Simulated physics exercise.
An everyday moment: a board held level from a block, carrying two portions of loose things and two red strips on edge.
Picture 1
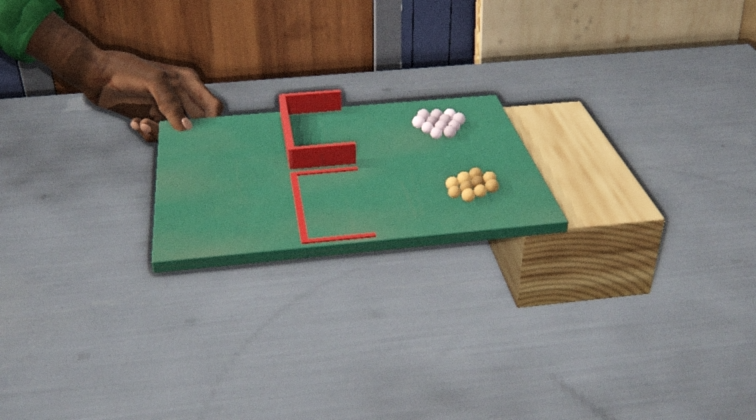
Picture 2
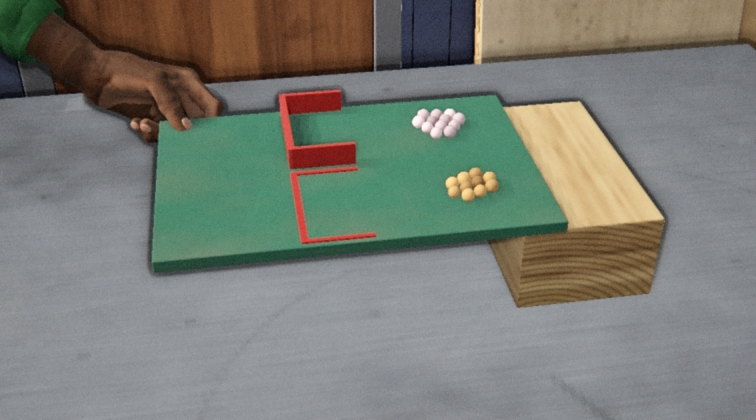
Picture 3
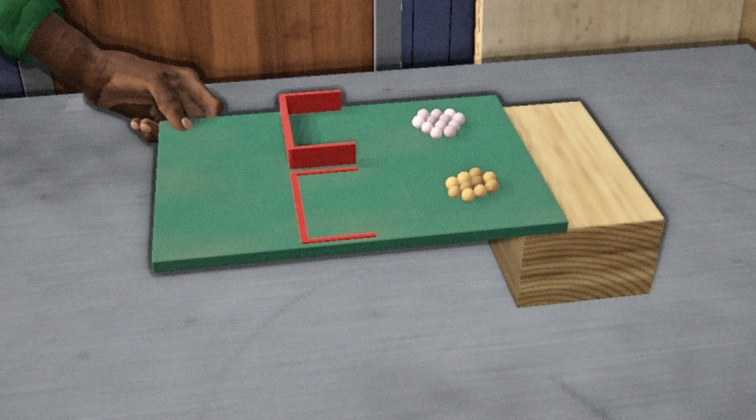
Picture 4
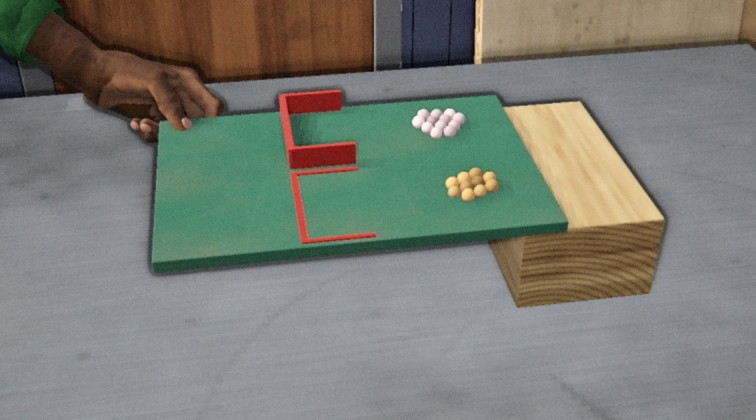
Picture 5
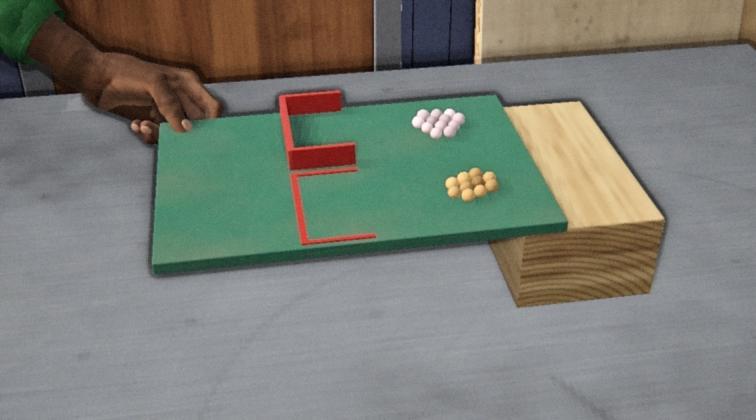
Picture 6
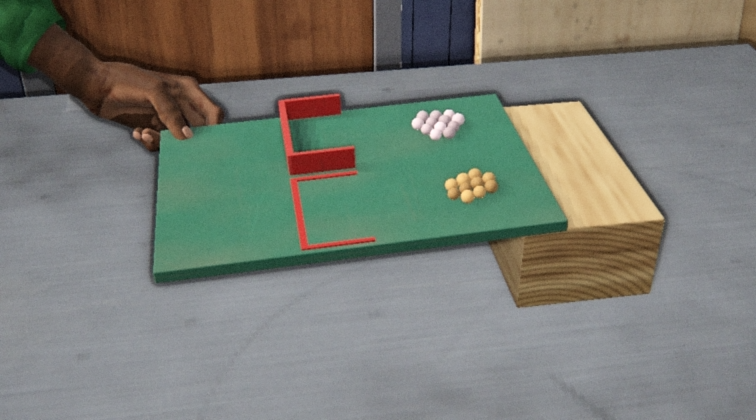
A green board, held at its left end by a hand in a green sleeve and resting at right on a pale wooden block, stays level, then its held end lowers very slightly. Seen from above at an angle on a grey tabletop, it carries pinkish-white balls behind tan ones, with a tall red bracket behind a low red outline to their left. The balls keep their places, and the camera stays still.
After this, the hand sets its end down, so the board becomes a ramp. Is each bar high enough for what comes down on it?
Here the front portion gets over its bar, and the back portion is stopped by its bar.
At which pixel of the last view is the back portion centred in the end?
Near (301, 176).
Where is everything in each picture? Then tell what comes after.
The first frame shows held end of the board near (165, 260), level; block near (551, 196), about a quarter as high as the board is long; front portion near (478, 182), a few round wooden beads; back portion near (446, 120), a few sugar pearls; front bar near (299, 206), much lower than a piece; back bar near (287, 130), taller than the pieces.
The second frame shows held end of the board near (165, 260), level; back portion near (446, 120).
The third frame shows held end of the board near (165, 260), level; front portion near (478, 182).
The fourth frame shows held end of the board near (165, 260), level; back portion near (446, 120).
The fifth frame shows held end of the board near (165, 261), level; front portion near (478, 183).
The sixth frame shows held end of the board near (167, 270), down by 2°; block near (551, 196); front portion near (477, 183), not moving; back portion near (445, 121), not moving; front bar near (299, 212); back bar near (287, 136).
Then, 0.22 s on from there, board sloping at 8°; front portion where it was; back portion where it was.
Then, 0.49 s on from there, board sloping at 14°; front portion on its way down; back portion on its way down.
Then, 0.79 s on from there, board resting at 16°; front portion the whole lot past its bar; back portion has reached its bar.
In the end, board resting at 16°; front portion the whole lot past its bar; back portion gathered behind its bar.
